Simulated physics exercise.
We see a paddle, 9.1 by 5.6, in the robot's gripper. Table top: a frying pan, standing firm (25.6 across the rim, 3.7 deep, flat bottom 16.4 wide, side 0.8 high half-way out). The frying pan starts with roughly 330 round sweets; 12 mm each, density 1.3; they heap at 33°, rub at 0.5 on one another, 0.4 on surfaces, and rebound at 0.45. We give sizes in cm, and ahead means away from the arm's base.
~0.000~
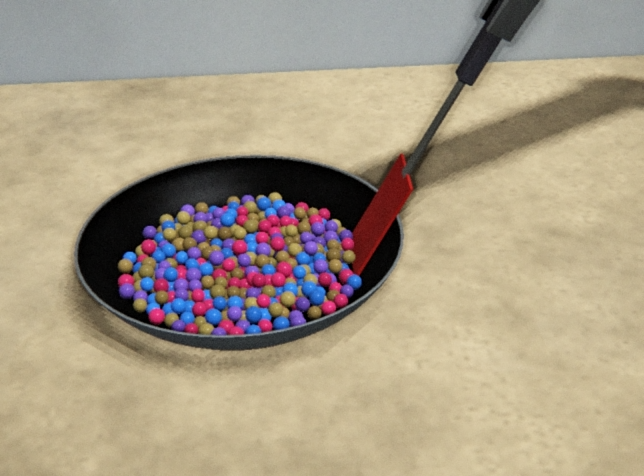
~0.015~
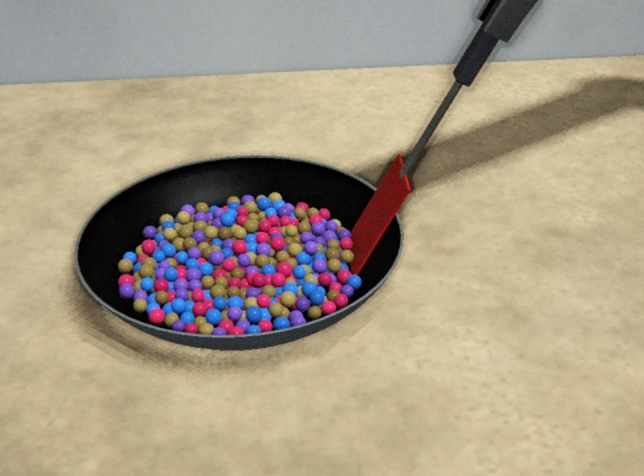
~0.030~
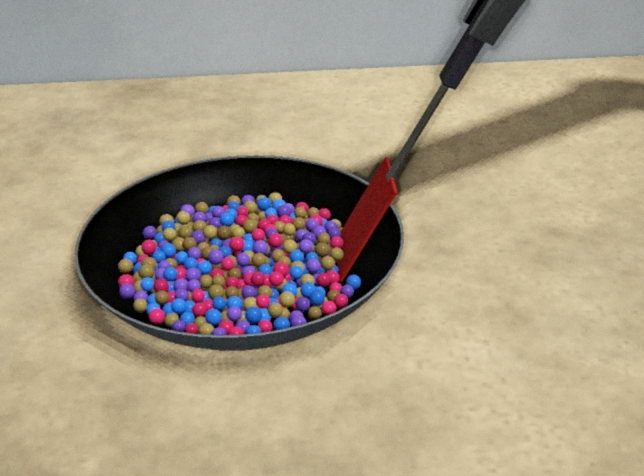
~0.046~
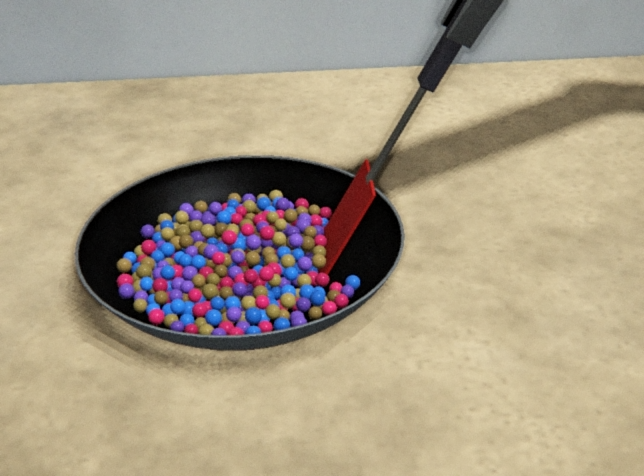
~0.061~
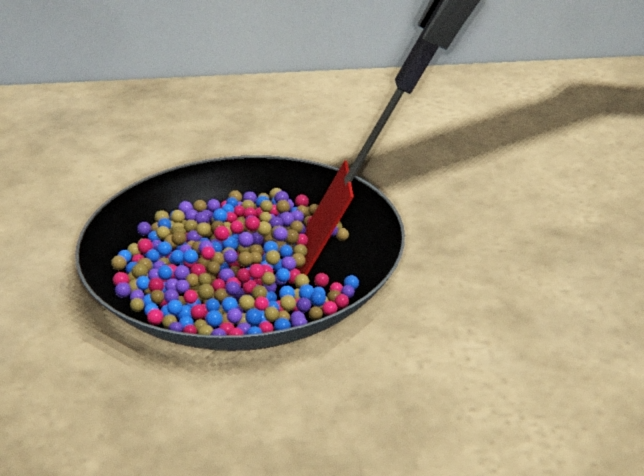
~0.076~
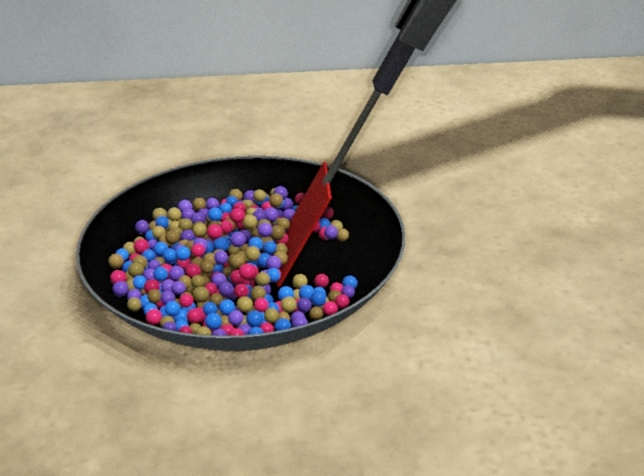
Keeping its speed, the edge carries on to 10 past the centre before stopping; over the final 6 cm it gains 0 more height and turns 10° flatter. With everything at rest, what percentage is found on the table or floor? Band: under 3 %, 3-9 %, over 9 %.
Over 9 %.
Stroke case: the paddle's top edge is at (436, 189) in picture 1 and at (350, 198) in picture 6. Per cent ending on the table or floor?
Around 20 per cent finishes on the table or floor.
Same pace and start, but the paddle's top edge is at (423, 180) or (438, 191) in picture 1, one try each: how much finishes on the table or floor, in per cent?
I'd say near 20 per cent for the first and near 20 per cent for the second.
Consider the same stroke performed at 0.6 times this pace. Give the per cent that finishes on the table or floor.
About 15 per cent.
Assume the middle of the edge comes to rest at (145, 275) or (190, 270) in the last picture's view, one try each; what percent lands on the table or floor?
10 % and 0 %.
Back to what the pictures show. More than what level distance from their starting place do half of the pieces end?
Near 4 cm, measured level.
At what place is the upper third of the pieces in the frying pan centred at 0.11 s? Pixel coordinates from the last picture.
At about (206, 248).
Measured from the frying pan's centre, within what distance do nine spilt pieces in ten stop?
That works out to near 40 cm.
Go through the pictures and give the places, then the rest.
The first frame shows the paddle top edge at (407, 171), sloping 62°; upper third of the load around (244, 251), from x 125 to 355, top at y 200; 328 in the frying pan.
The second frame shows the paddle top edge at (404, 171), sloping 62°; upper third of the load around (244, 251), from x 125 to 355, top at y 200.
The third frame shows the paddle top edge at (391, 174), sloping 62°; upper third of the load around (251, 249), from x 125 to 355, top at y 200.
The fourth frame shows the paddle top edge at (371, 177), sloping 62°; upper third of the load around (246, 250), from x 125 to 355, top at y 195.
The fifth frame shows the paddle top edge at (349, 178), sloping 62°; upper third of the load around (244, 249), from x 120 to 350, top at y 195.
The sixth frame shows the paddle top edge at (328, 179), sloping 62°; upper third of the load around (237, 247), from x 115 to 350, top at y 195; 328 in the frying pan.
After 0.11 s, sloping 62°, highest piece 7 above the table; 328 in the frying pan.
After 0.15 s, sloping 59°, highest piece 7 above the table; 328 in the frying pan.
After 0.37 s, sloping 52°, highest piece 9 above the table; 251 in the frying pan, 55 on the table or floor, 22 on the blade or in flight.
After 1.42 s, sloping 52°, highest piece 4 above the table; 250 in the frying pan, 78 on the table or floor.
In the end, 250 in the frying pan, 78 on the table or floor. That is 24 % on the table or floor.
